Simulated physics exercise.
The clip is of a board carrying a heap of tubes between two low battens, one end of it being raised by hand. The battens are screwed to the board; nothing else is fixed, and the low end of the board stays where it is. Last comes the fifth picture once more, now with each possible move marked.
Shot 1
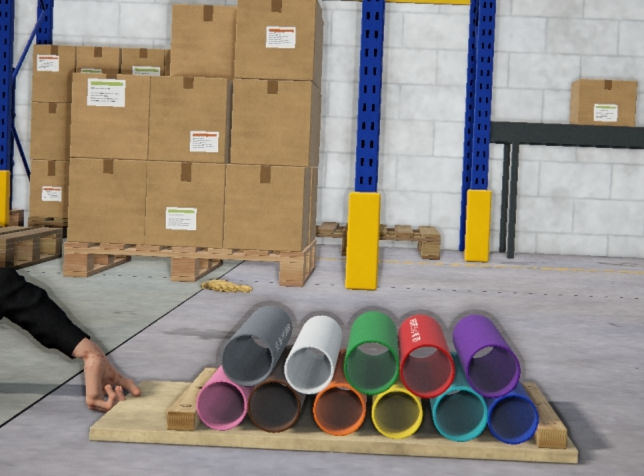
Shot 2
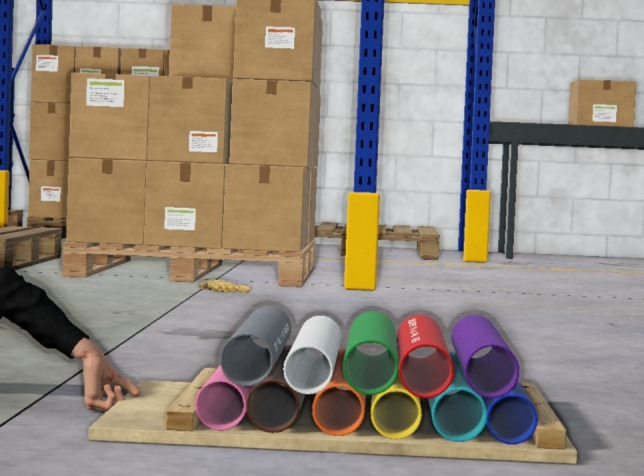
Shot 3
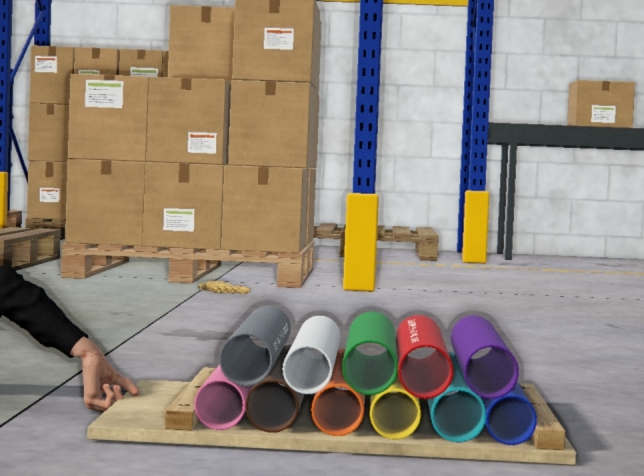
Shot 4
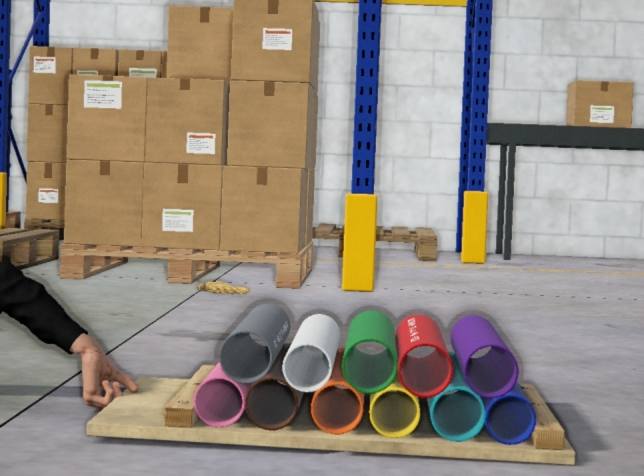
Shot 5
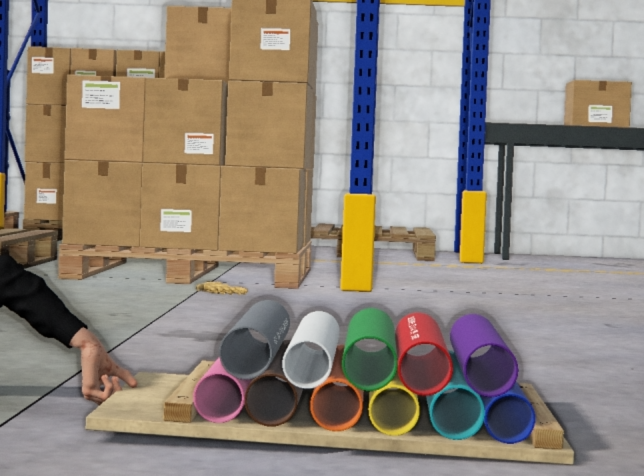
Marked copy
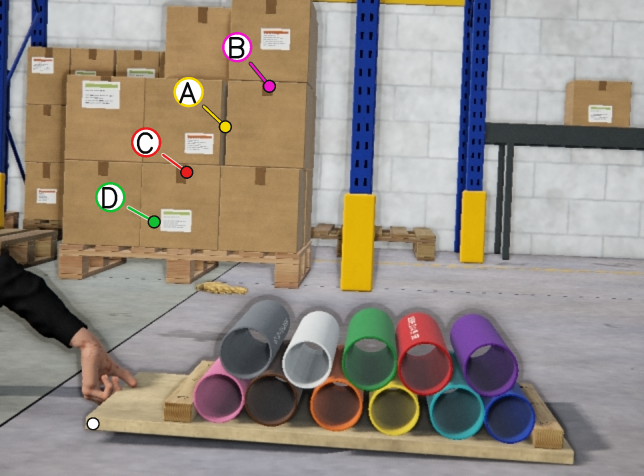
Colourful tubes sat stacked in two rows between wooden strips on a board in a warehouse, while a hand at the left end raised it very slightly, and the tubes stayed in their pile.
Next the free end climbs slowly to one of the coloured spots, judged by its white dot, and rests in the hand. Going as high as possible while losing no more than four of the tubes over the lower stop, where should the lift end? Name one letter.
Lift it to D and no more.
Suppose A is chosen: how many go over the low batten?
It comes to five.
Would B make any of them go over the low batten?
At B: Yes.
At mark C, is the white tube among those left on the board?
No, with C.
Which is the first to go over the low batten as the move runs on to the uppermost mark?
The purple one.
On the copy, A at (226, 127); B at (270, 86); C at (187, 172); D at (154, 222); the white dot at (93, 424).
On D. First, board at 17°.
Then, board at 27°.
Finally, board at 27°, three over the low batten (red, green, purple).
By contrast, A five over the low batten; B five over the low batten; C five over the low batten.
